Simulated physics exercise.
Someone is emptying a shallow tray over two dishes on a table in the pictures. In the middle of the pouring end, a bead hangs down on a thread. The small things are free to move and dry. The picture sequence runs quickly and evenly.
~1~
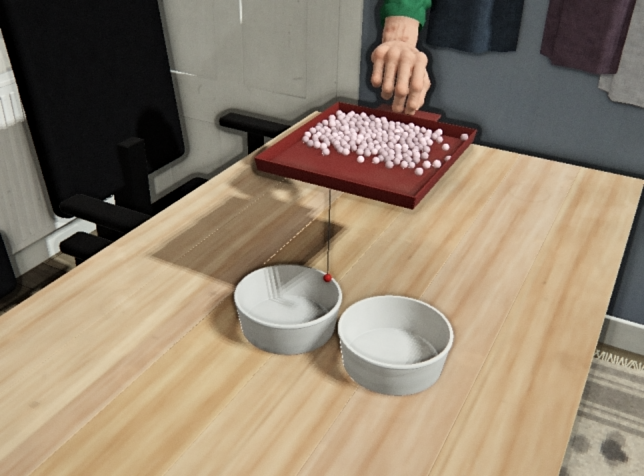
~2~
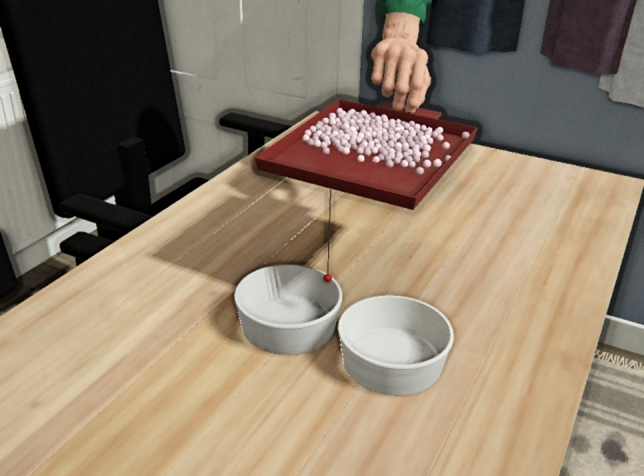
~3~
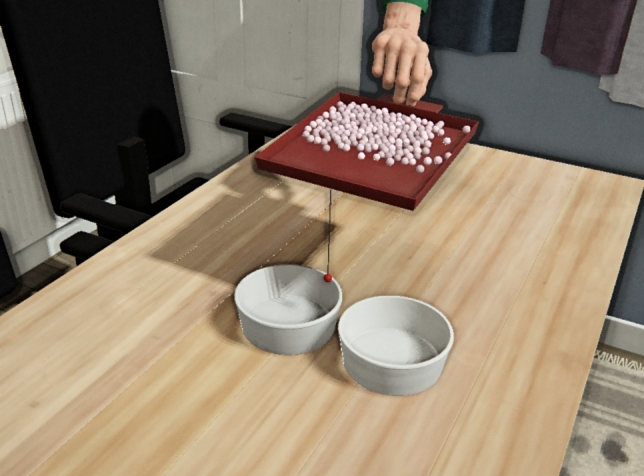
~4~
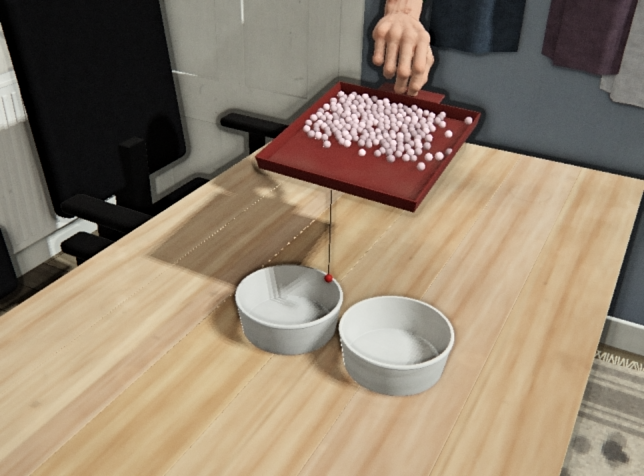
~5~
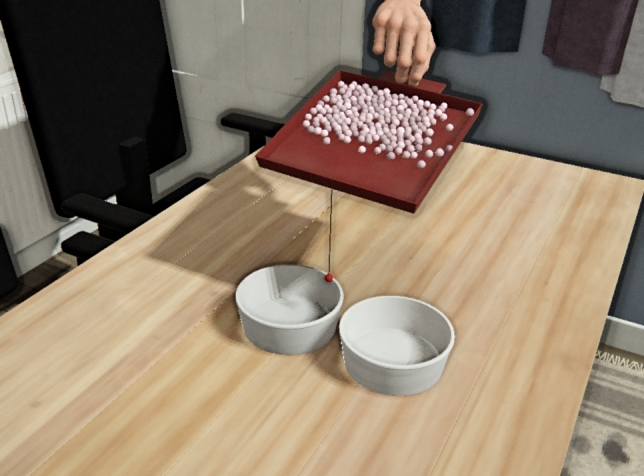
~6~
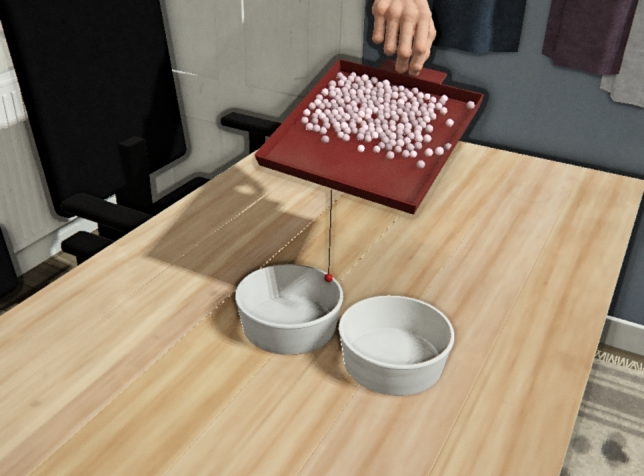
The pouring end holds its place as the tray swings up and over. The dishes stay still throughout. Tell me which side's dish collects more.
The right side's.
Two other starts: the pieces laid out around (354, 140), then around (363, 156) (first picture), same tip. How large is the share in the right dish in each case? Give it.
Roughly 60 and 70 percent, in that order.
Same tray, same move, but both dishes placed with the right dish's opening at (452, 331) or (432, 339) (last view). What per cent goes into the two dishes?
Result: 60 % and 80 %.
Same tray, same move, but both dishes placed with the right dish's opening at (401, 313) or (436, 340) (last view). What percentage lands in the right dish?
50 %, then 30 %.
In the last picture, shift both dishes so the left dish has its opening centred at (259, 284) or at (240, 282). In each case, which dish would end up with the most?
The rightmost dish, then the rightmost dish.
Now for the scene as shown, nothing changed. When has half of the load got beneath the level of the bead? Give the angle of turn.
About 105 degrees.
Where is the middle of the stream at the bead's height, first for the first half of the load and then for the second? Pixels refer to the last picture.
(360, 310) for the early half, (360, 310) for the late half.
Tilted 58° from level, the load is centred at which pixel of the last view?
About (360, 185).
Just after the last frame, tray tipped steeply; the larger part on the tray; about a tenth in the right dish; about a tenth in the left dish; about a tenth in the air.
A moment on, tray tipped right over; roughly half on the tray; roughly a quarter in the right dish; about a tenth in the left dish; about a tenth outside both; roughly a quarter in the air.
Further on, tray tipped past a quarter turn; roughly half in the right dish; roughly a quarter in the left dish; about a tenth outside both.
When it is over, tray tipped past a quarter turn; roughly half in the right dish; roughly a quarter in the left dish; about a tenth outside both.
